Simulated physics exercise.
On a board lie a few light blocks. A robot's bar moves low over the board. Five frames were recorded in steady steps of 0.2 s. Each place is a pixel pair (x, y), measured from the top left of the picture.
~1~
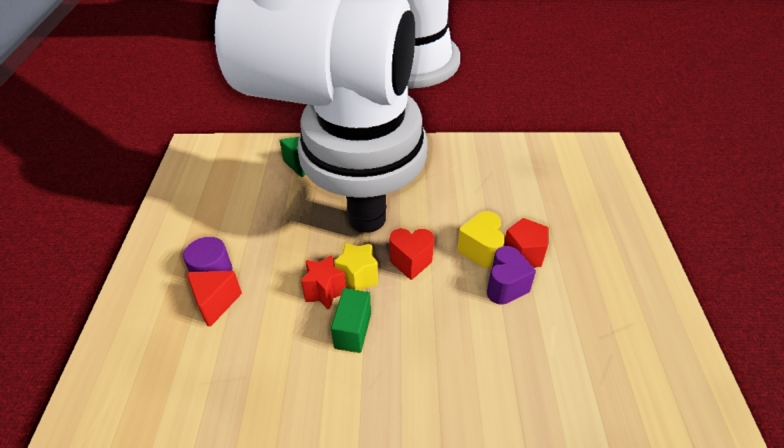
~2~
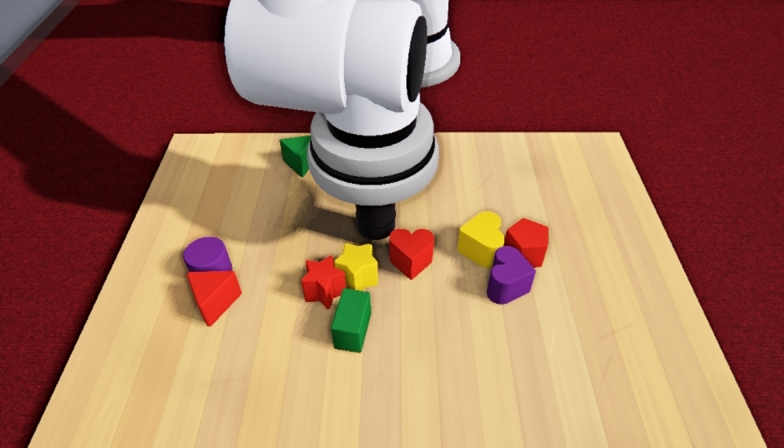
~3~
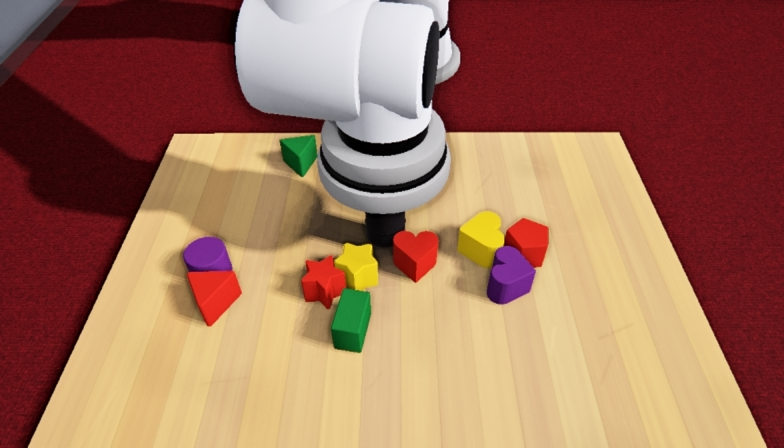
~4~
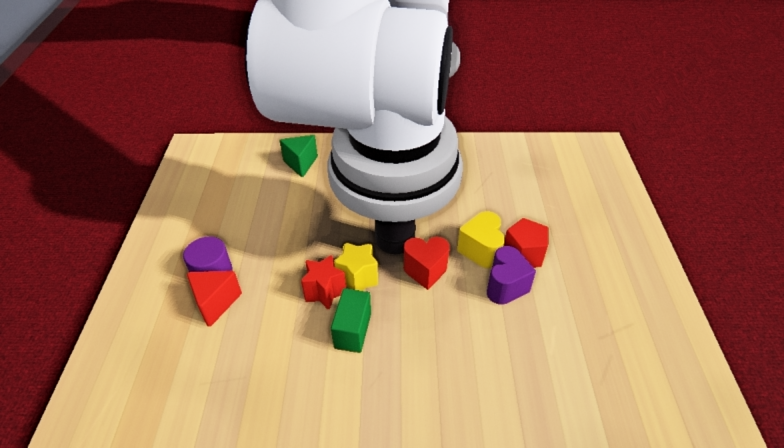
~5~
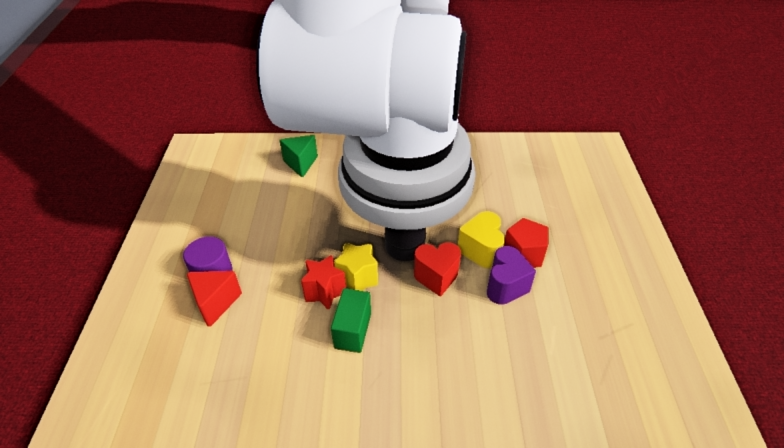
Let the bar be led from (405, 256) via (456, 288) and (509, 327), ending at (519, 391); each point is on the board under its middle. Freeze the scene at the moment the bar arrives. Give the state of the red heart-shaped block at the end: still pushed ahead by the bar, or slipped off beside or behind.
When the path is over, you would find the red heart-shaped block off to the side or behind the bar.
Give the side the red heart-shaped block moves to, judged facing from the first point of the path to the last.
Picture yourself facing from the start of the path to its end: The red heart-shaped block moves off to your left.
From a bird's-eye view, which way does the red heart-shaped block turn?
Direction: Anticlockwise.
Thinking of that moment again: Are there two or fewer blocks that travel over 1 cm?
Answer: Yes.
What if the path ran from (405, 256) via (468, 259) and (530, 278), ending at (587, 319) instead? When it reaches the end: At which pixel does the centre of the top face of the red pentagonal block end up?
It comes to (558, 229).
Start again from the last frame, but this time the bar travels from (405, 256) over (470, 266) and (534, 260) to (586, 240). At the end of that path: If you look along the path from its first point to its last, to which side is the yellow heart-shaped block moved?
It gets pushed left.
The first path, step by step. One third of the way, bar (458, 280); red heart-shaped block (488, 289), turned 35° anticlockwise; purple heart-shaped block (518, 267), turned 25° anticlockwise.
Two thirds of the way, bar (513, 320); red heart-shaped block (549, 332), turned 35° anticlockwise; purple heart-shaped block (526, 270), turned 60° anticlockwise.
At the end, bar (522, 383); yellow star block still; red heart-shaped block (573, 363), turned 75° anticlockwise; purple heart-shaped block (526, 270), turned 60° anticlockwise.
